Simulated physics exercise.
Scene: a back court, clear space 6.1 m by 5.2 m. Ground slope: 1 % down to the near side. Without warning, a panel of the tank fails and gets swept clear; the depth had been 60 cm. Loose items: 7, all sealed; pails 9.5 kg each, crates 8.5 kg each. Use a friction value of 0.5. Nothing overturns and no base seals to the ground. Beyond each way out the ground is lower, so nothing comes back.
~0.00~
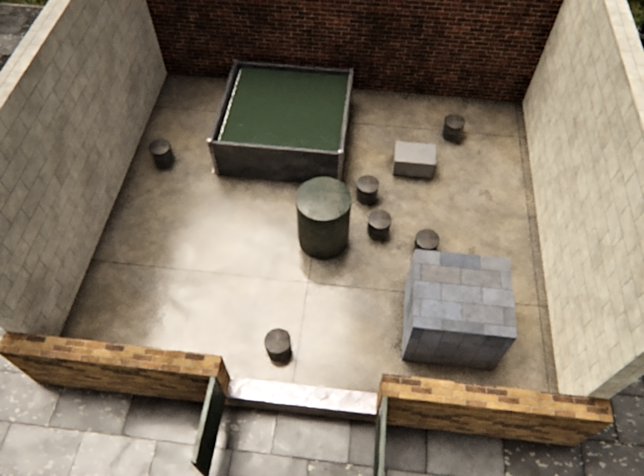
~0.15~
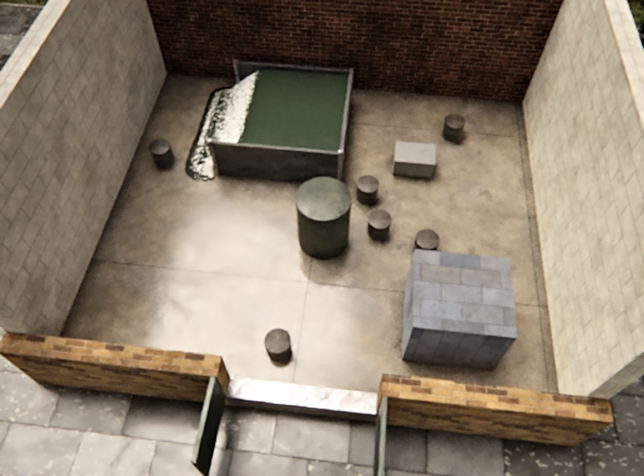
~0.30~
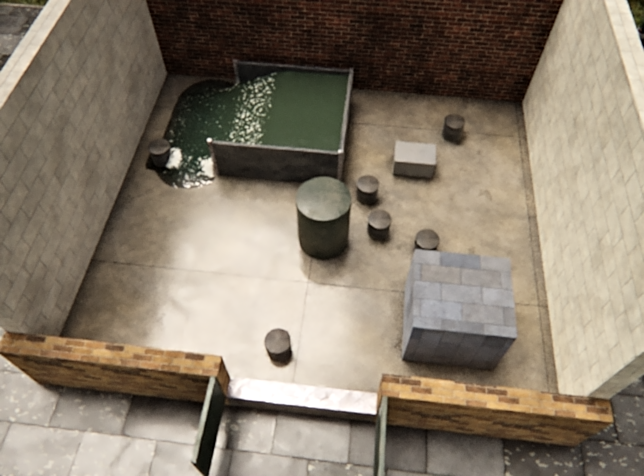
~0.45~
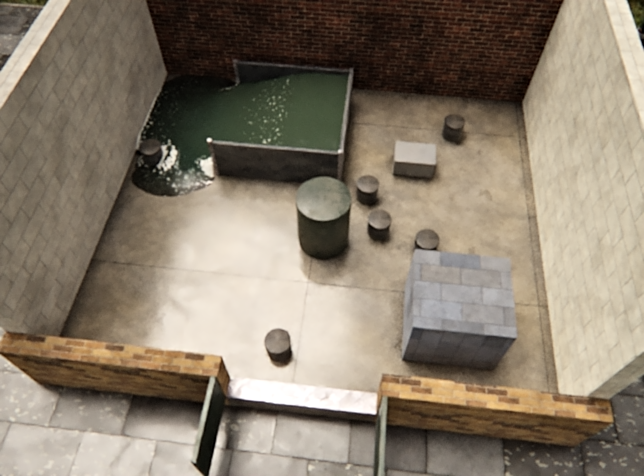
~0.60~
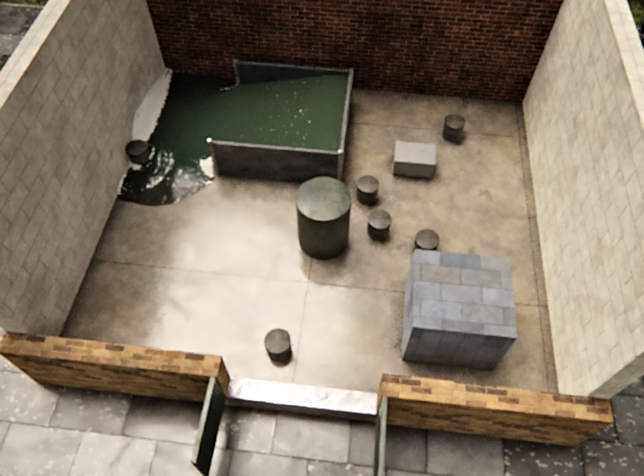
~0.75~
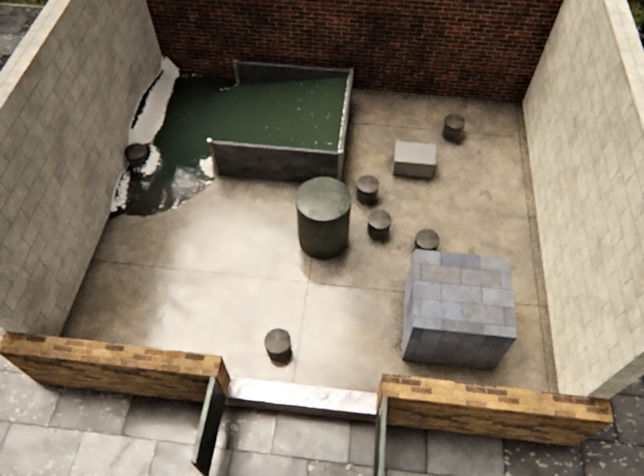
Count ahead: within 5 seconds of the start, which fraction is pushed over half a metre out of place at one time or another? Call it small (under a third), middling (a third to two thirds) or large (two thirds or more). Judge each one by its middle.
Small, under a third.
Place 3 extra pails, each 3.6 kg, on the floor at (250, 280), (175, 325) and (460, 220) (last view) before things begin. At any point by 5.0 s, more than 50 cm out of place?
Answers in order are crosses the line, crosses the line and does not cross.
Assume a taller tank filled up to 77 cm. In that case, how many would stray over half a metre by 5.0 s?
It would come to 2 of them.
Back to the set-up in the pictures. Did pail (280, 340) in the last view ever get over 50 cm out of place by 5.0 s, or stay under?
Beyond the mark.
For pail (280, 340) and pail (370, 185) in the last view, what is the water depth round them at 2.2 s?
0 and 0 cm.
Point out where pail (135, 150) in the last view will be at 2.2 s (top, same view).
Close to pixel (165, 291).
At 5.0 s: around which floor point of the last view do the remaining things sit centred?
It works out to somewhere near (399, 236) on the floor.
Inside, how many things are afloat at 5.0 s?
0.
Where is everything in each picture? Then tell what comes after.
A pail at (160, 146), on the bottom; a pail at (278, 340) rests on the ground; 3.2 m2 under water; 0 of 7 have shifted, in the first frame.
A pail at (160, 146), on the bottom; a pail at (278, 340) rests on the ground; water covers 4.1 m2; 0 of 7 have shifted, in the second frame.
A pail at (159, 146) rests on the ground; a pail at (278, 340), on the bottom; water covers 5.2 m2; 0 of 7 have shifted, in the third frame.
A pail at (150, 146), on the bottom, 14 cm from its start; a pail at (278, 340), on the bottom; 6.3 m2 under water; 1 of 7 have shifted, in the fourth frame.
A pail at (136, 147), on the bottom, 34 cm from its start; a pail at (278, 340), on the bottom; water covers 6.7 m2; 1 of 7 have shifted, in the fifth frame.
A pail at (135, 151) rests on the ground, 35 cm from its start; a pail at (278, 340) rests on the ground; water covers 6.9 m2; 1 of 7 have shifted, in the sixth frame.
After 1.1 s 1 of 7 are over 50 cm from their spots; 1 afloat.
After 2.2 s 1 of 7 are over 50 cm from their spots; 0 afloat.
After 3.5 s 2 of 7 are over 50 cm from their spots; 1 afloat.
After 5.0 s 2 of 7 are over 50 cm from their spots, and 2 have been at some point; 0 afloat.
